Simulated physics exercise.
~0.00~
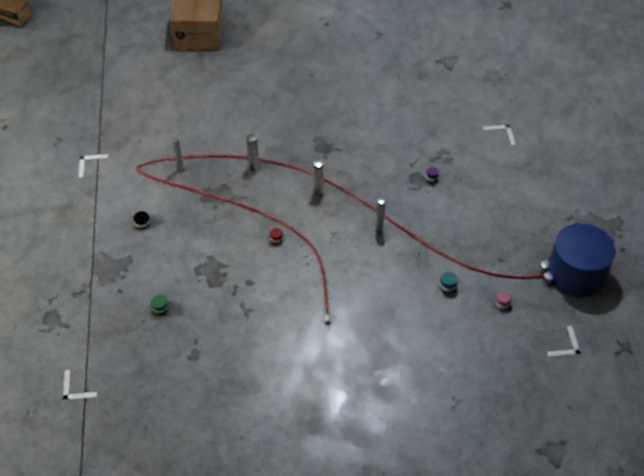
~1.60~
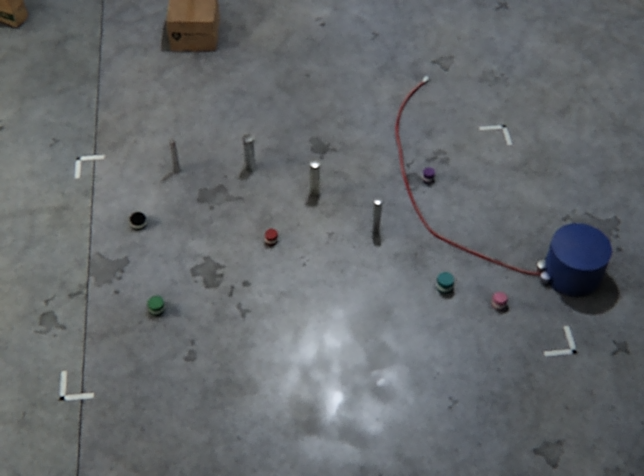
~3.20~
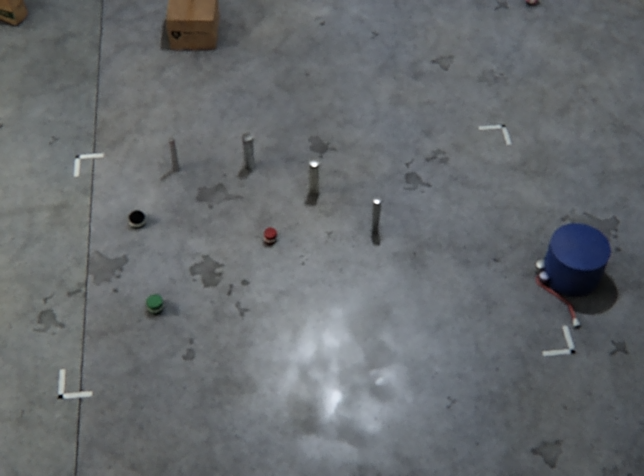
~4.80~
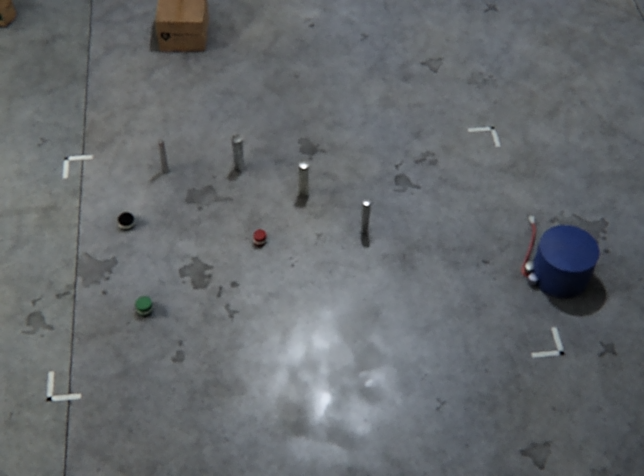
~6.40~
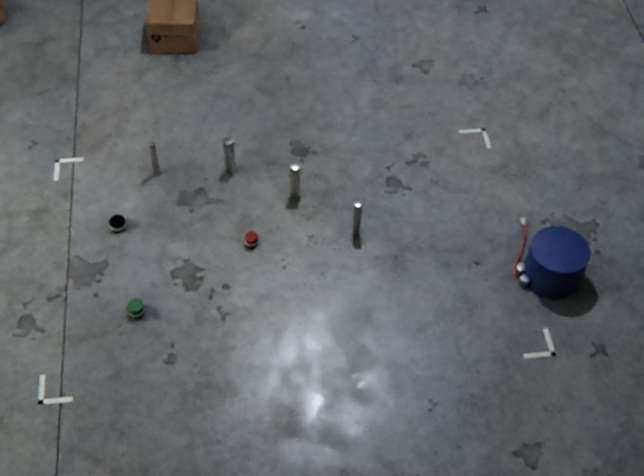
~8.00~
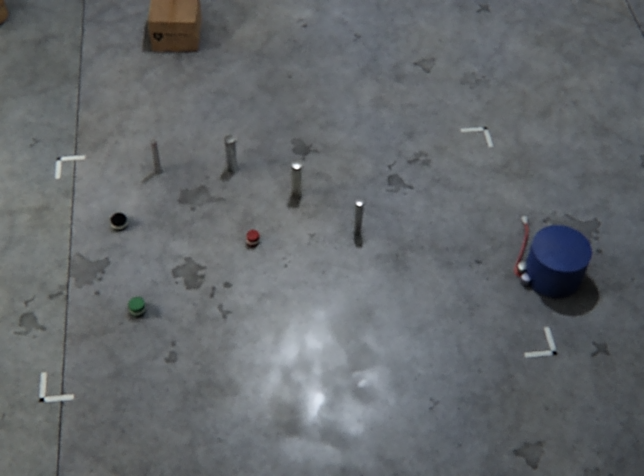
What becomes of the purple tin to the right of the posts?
It leaves its place as the red lead draws in toward the blue drum, and its spot on the floor is empty at the end.
A thin red lead runs from a blue drum at the right of a grey concrete floor, seen from high above, looping around the row of four metal posts. Small purple, teal and pink containers sit toward the right, with red, black and green ones further left and a cardboard box above. The lead pulls clear of the posts and curves up past the purple tin, then shortens to a stub below the drum, the three right-hand containers now gone from their places. The stub flips upward and settles beside the drum as the view drifts slightly right, the left-hand containers still standing.
